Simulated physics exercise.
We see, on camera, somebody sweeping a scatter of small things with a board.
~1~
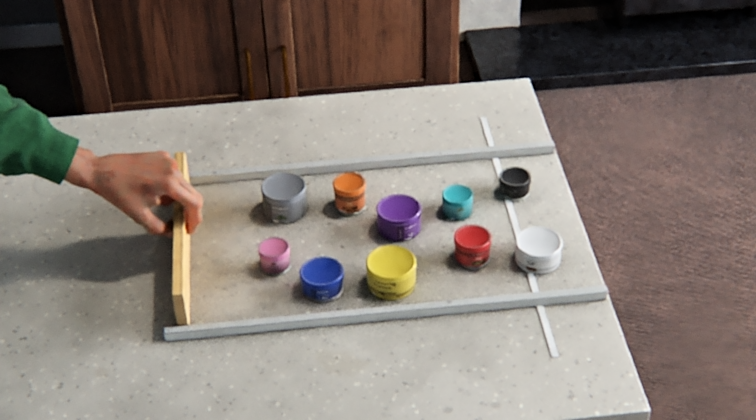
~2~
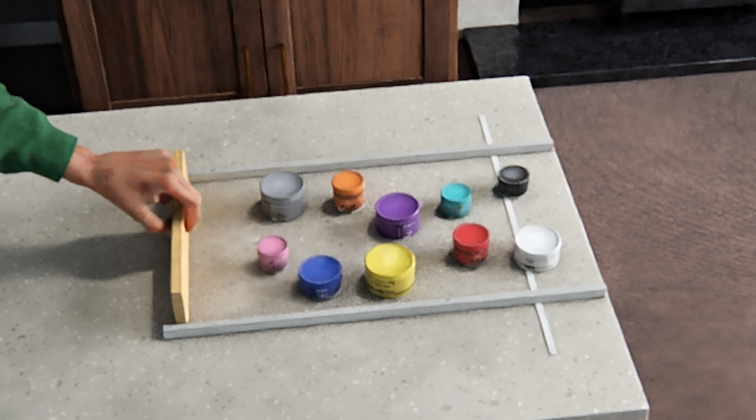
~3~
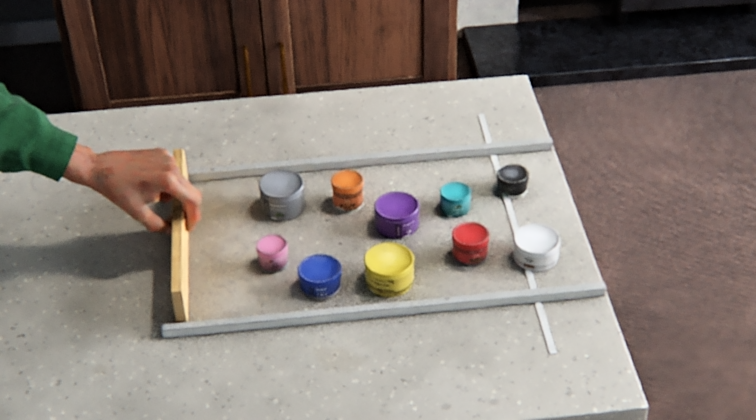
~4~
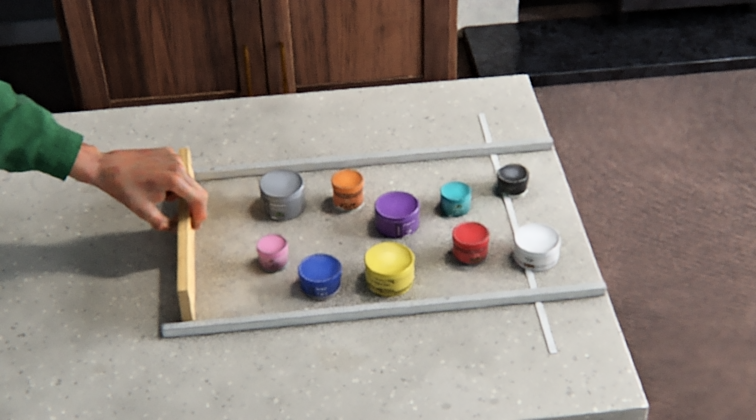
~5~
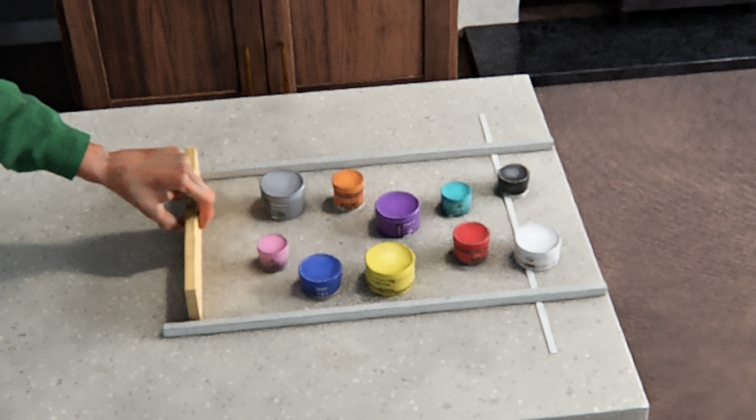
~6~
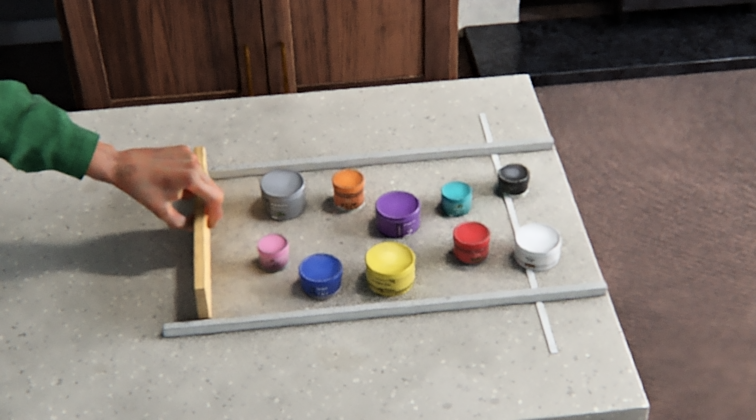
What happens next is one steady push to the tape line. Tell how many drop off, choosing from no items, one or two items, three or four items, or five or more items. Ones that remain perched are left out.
So in the end, just one or two bits get shoved clean off.
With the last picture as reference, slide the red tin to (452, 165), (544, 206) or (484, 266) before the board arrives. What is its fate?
Red tin: Stays put; stays put; goes down.
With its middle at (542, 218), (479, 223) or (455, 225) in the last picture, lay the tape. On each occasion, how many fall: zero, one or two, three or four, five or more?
In turn: Five or more, none at all, none at all.
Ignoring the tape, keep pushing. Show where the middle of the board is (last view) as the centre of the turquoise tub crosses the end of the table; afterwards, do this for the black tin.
Roughly (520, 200); roughly (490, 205).
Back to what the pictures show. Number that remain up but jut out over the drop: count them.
The number would be 3.
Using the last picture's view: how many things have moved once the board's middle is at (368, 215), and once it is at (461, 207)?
Counts: 5 and 10.
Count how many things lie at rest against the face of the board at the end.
That makes 4.
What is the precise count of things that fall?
2.
Soon after, none off yet; white tub at rest near (537, 247); black tin at rest near (514, 180); red tin at rest near (471, 244).
After that, none off yet; white tub at rest near (537, 247); black tin at rest near (514, 180); red tin at rest near (473, 243).
And then, none off yet; white tub displaced a little near (553, 240); black tin displaced about its own width near (540, 180); red tin displaced about its own width near (511, 238).
In the end, the number that fall off is one or two; gone, black tin and white tub.
